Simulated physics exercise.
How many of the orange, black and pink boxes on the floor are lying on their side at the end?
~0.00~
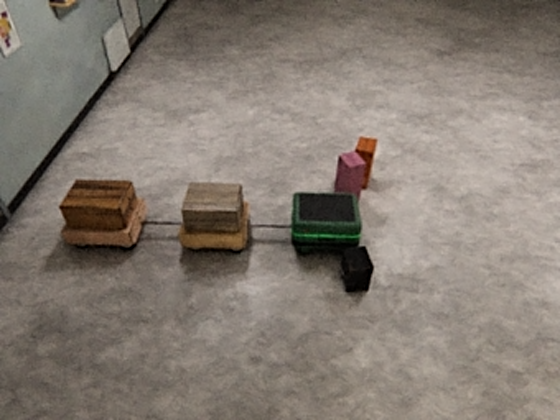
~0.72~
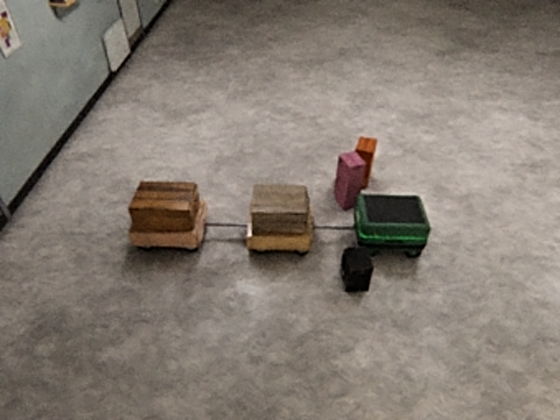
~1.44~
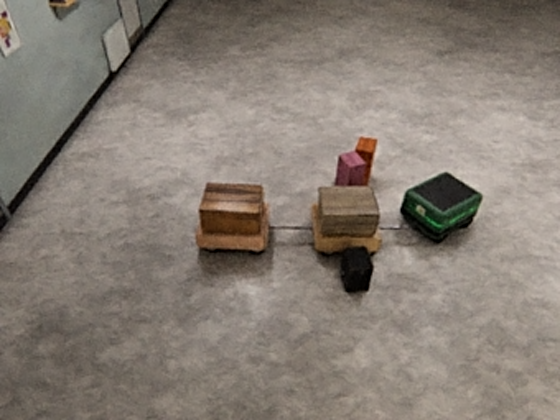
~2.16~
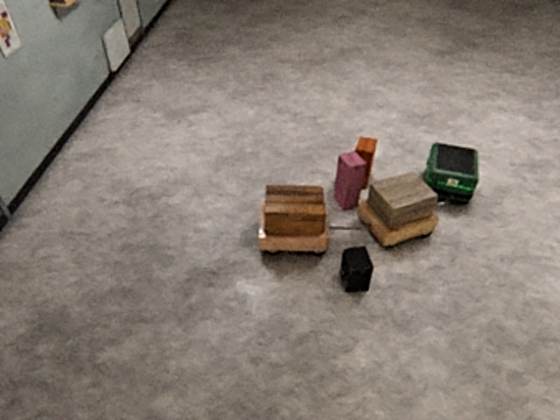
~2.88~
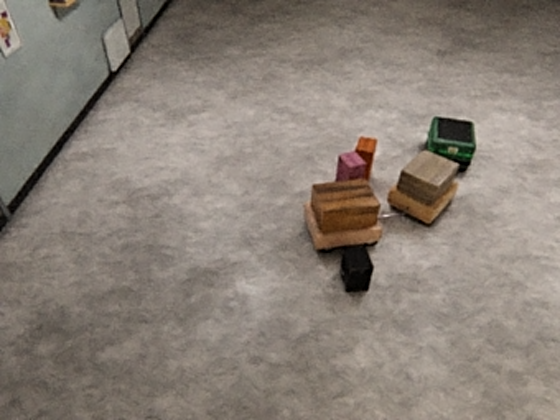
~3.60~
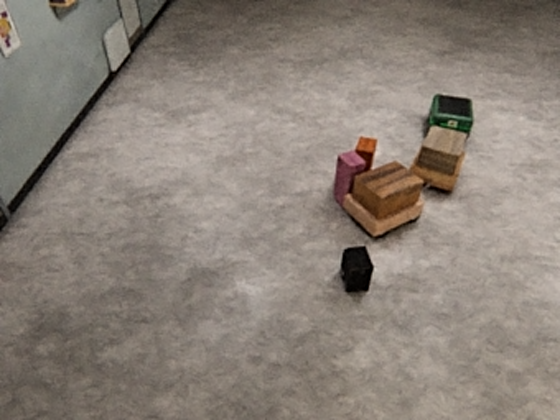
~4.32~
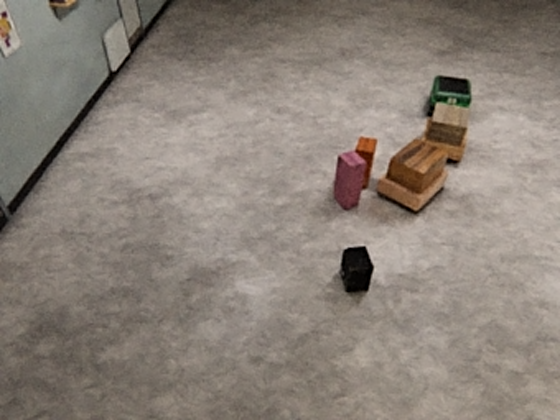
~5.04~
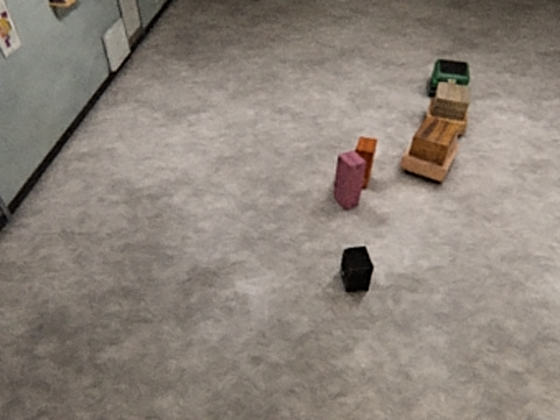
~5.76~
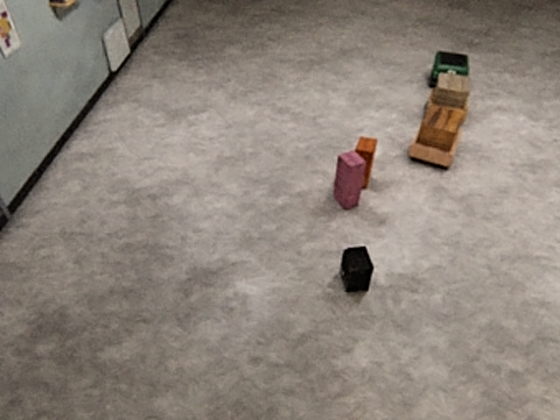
None of them are lying on their side. The orange, black and pink boxes all still stand upright after the tug and its carts have gone past.
